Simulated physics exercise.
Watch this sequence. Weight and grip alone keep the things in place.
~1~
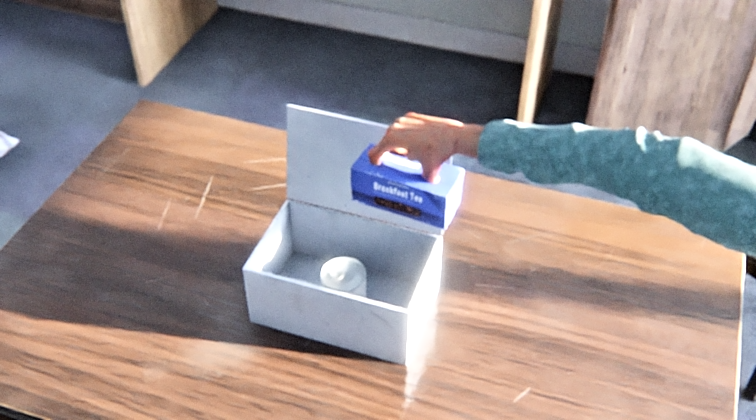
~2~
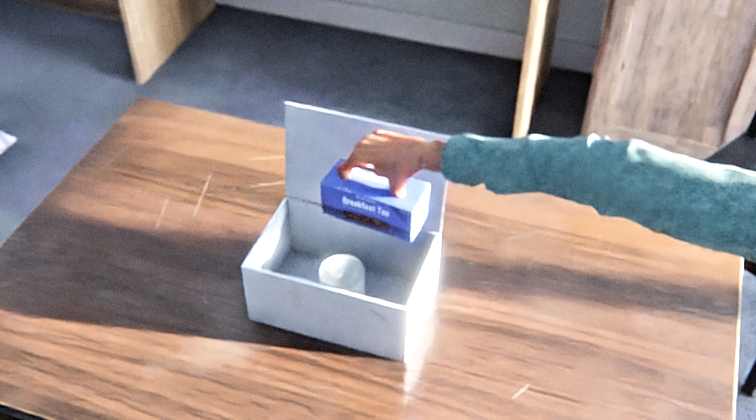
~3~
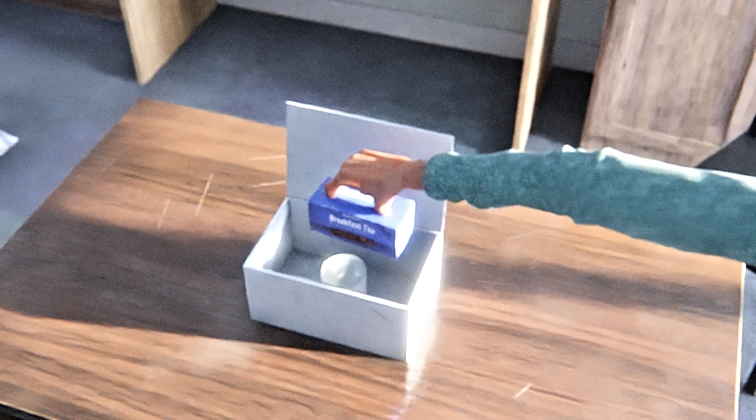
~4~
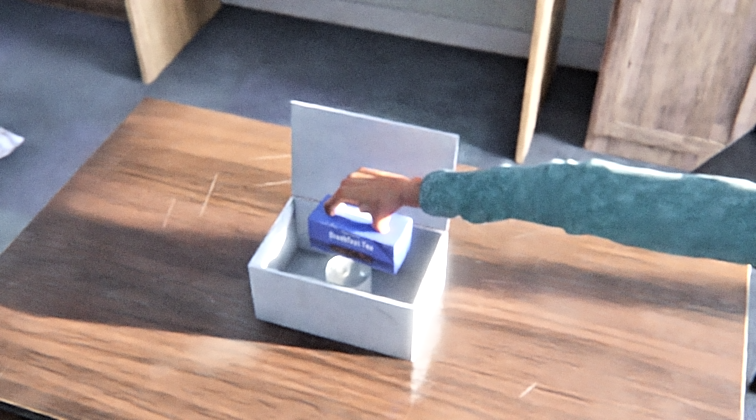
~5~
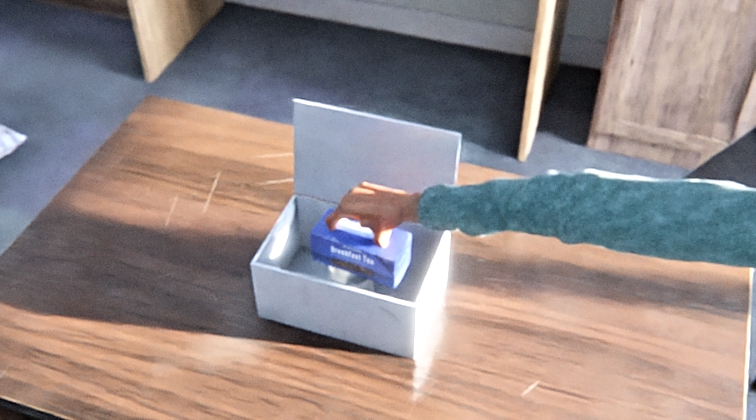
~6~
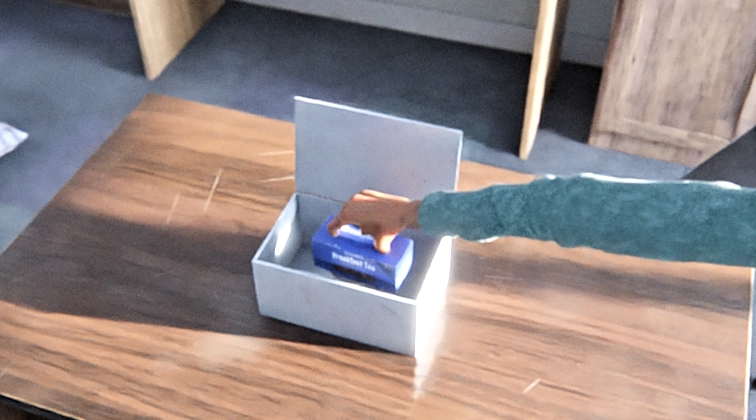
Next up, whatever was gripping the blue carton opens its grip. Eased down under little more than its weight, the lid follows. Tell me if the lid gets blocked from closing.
It gets blocked and stays up.
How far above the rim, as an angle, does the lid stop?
Some 30° above the rim.
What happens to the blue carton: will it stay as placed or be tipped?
Once everything settles, the blue carton keeps its original angle.
Then, 1.10 s on from there, lid starting down.
Then, 1.40 s on from there, lid 73° above the rim.
Then, 1.60 s on from there, lid 57° above the rim.
Then, 1.80 s on from there, lid 35° above the rim.
In the end, lid 29° above the rim; both unmoved. At the end, from the last picture's camera, blue carton near (363, 254).
